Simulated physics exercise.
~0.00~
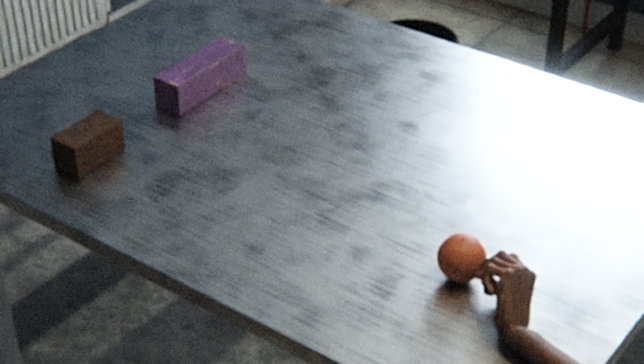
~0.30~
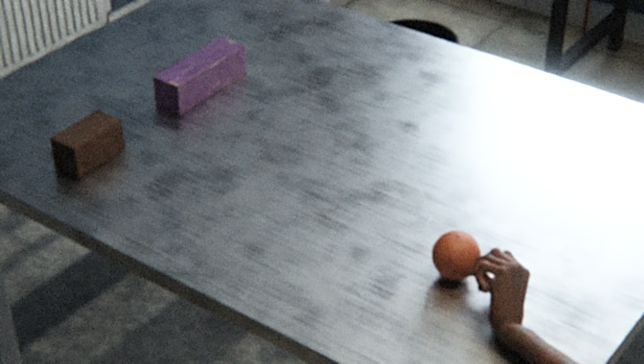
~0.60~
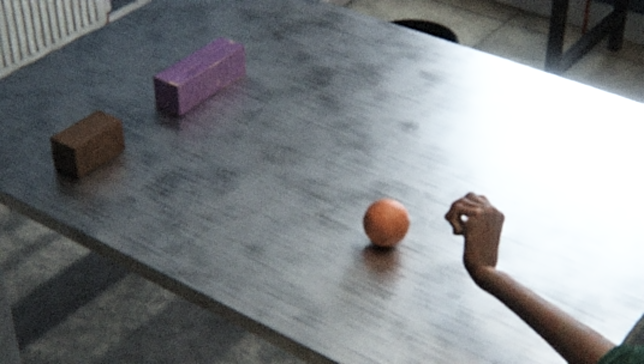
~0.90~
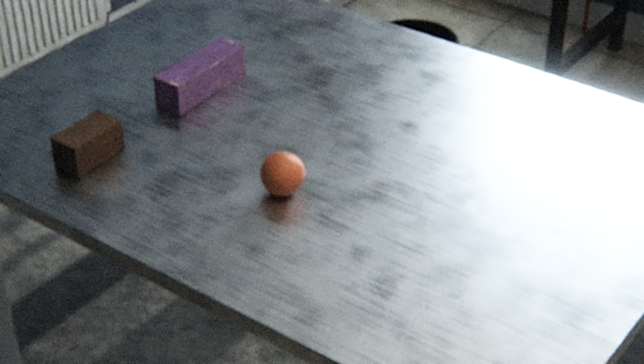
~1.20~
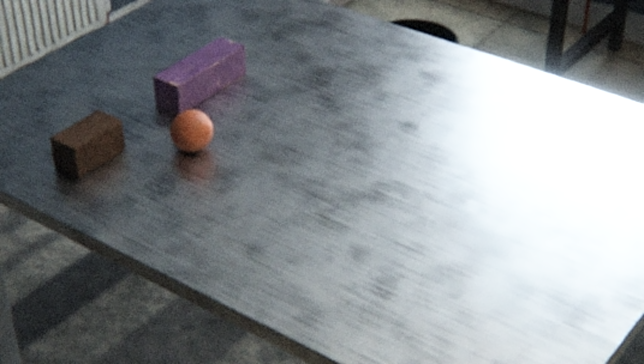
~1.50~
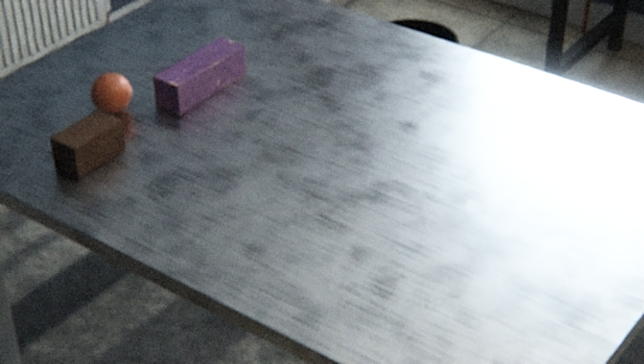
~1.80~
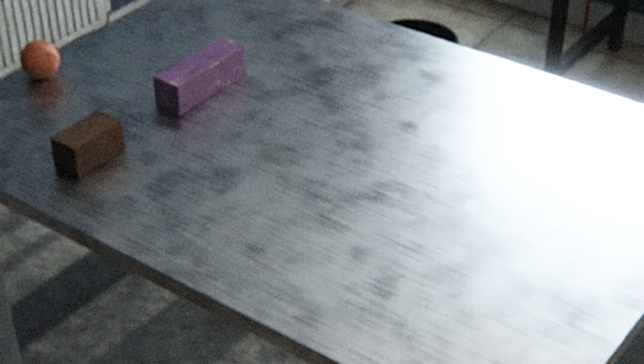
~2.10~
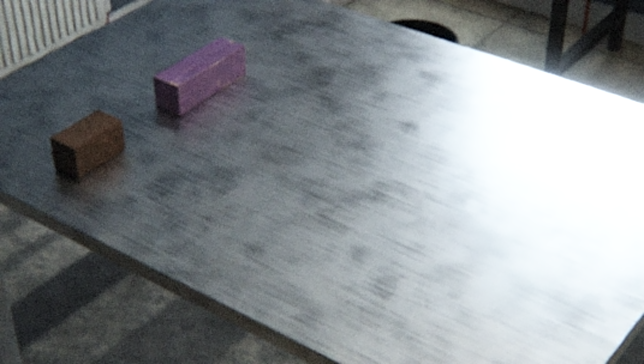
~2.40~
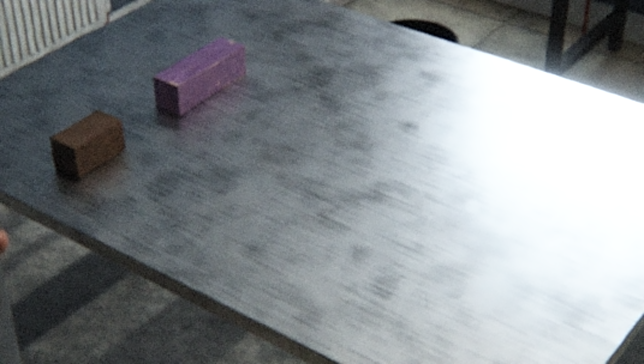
On a grey tabletop, a hand sends an orange rolling between a brown block and a purple one and off the far end.
